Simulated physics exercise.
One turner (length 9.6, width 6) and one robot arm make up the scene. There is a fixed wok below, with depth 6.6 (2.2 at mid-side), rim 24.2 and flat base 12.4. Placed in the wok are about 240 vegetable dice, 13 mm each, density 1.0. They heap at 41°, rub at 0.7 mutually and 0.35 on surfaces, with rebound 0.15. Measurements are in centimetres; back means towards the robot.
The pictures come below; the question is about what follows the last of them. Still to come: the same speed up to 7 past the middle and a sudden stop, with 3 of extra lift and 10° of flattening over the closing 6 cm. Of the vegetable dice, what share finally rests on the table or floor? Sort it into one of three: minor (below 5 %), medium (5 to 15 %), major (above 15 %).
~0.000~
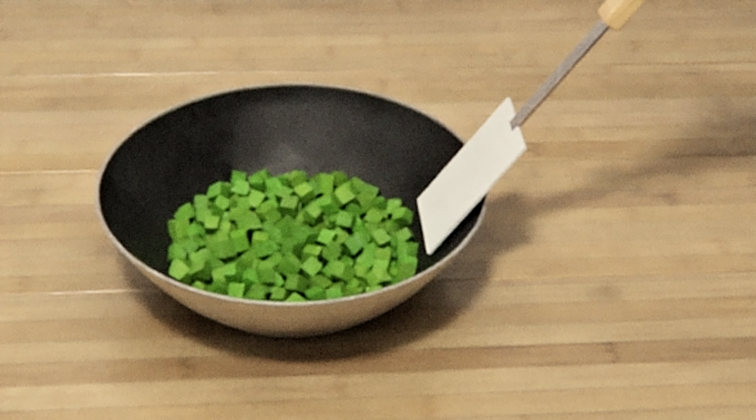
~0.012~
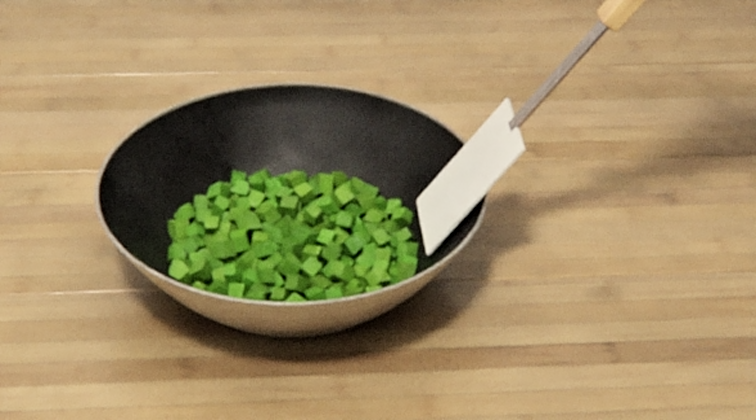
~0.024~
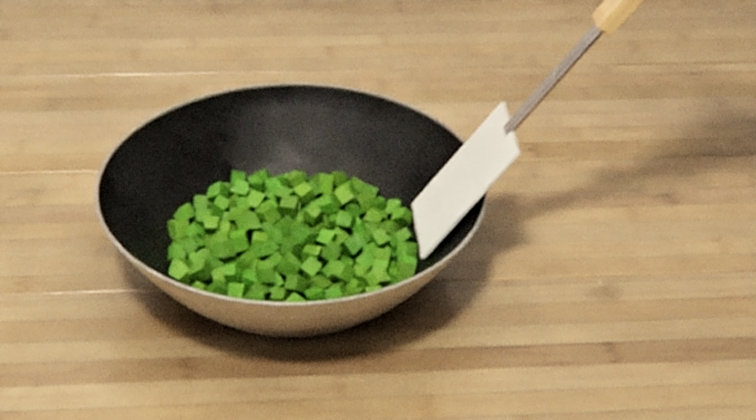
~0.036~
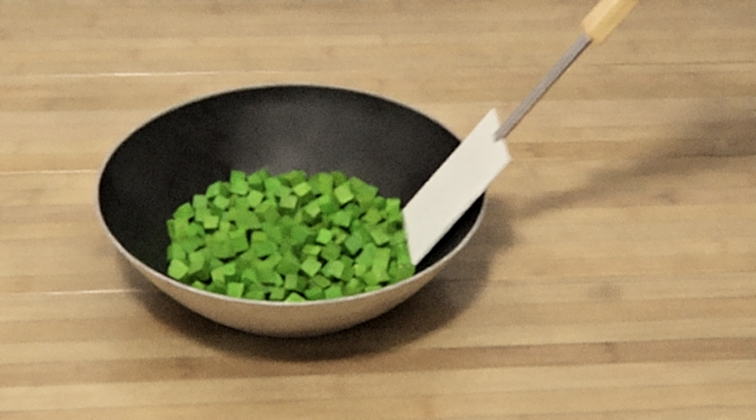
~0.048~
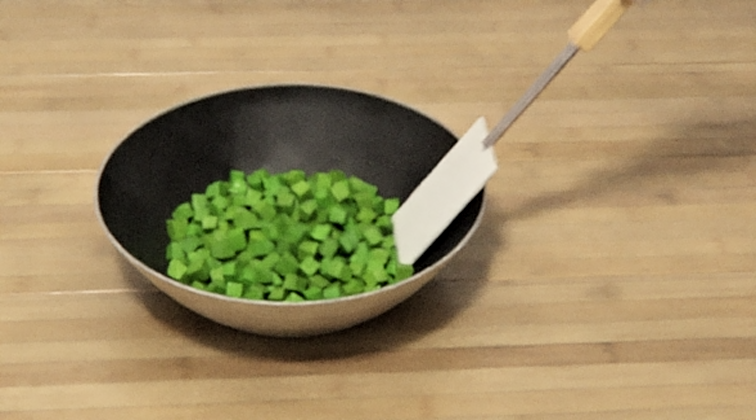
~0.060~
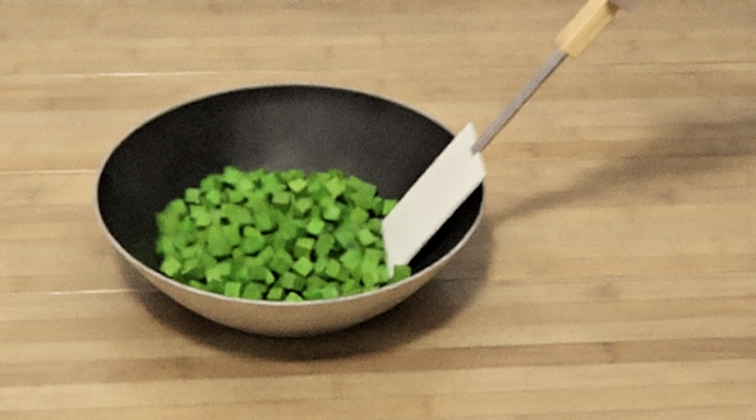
Medium, 5 to 15 %.
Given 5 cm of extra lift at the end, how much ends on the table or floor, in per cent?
Result: Approx. 10 %.
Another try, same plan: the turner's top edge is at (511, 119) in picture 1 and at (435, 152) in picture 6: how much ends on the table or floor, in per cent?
20 per cent.
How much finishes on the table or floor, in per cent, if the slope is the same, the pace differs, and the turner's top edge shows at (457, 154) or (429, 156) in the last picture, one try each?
I'd estimate some 20 and 30 in a hundred.
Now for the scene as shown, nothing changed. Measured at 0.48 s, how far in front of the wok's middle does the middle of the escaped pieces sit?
I'd put it at some 14 centimetres.
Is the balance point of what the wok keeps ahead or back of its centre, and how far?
It sits some 4.0 centimetres ahead of centre.
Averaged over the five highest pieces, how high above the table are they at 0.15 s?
I'd say close to 6 cm on average.
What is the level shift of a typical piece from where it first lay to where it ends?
Some 4 cm.
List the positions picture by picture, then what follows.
In the first picture, turner top edge at (517, 122), sloping 55°; upper third of the load around (284, 241), from x 180 to 405, top at y 180; 237 in the wok.
In the second picture, turner top edge at (516, 123), sloping 55°; upper third of the load around (284, 241), from x 180 to 405, top at y 180.
In the third picture, turner top edge at (511, 127), sloping 55°; upper third of the load around (284, 241), from x 180 to 405, top at y 180.
In the fourth picture, turner top edge at (501, 134), sloping 55°; upper third of the load around (289, 241), from x 175 to 405, top at y 180.
In the fifth picture, turner top edge at (489, 142), sloping 55°; upper third of the load around (287, 239), from x 175 to 405, top at y 180.
In the sixth picture, turner top edge at (478, 148), sloping 55°; upper third of the load around (272, 231), from x 165 to 400, top at y 175; 237 in the wok.
By 0.15 s, sloping 55°, highest piece 7 above the table; 237 in the wok.
By 0.23 s, sloping 51°, highest piece 7 above the table; 237 in the wok.
By 0.48 s, sloping 45°, highest piece 9 above the table; 217 in the wok, 15 on the table or floor, 5 on the blade or in flight.
By 1.53 s, sloping 45°, highest piece 8 above the table; 217 in the wok, 20 on the table or floor.
Final count, 217 in the wok, 20 on the table or floor. That is 8 % on the table or floor.
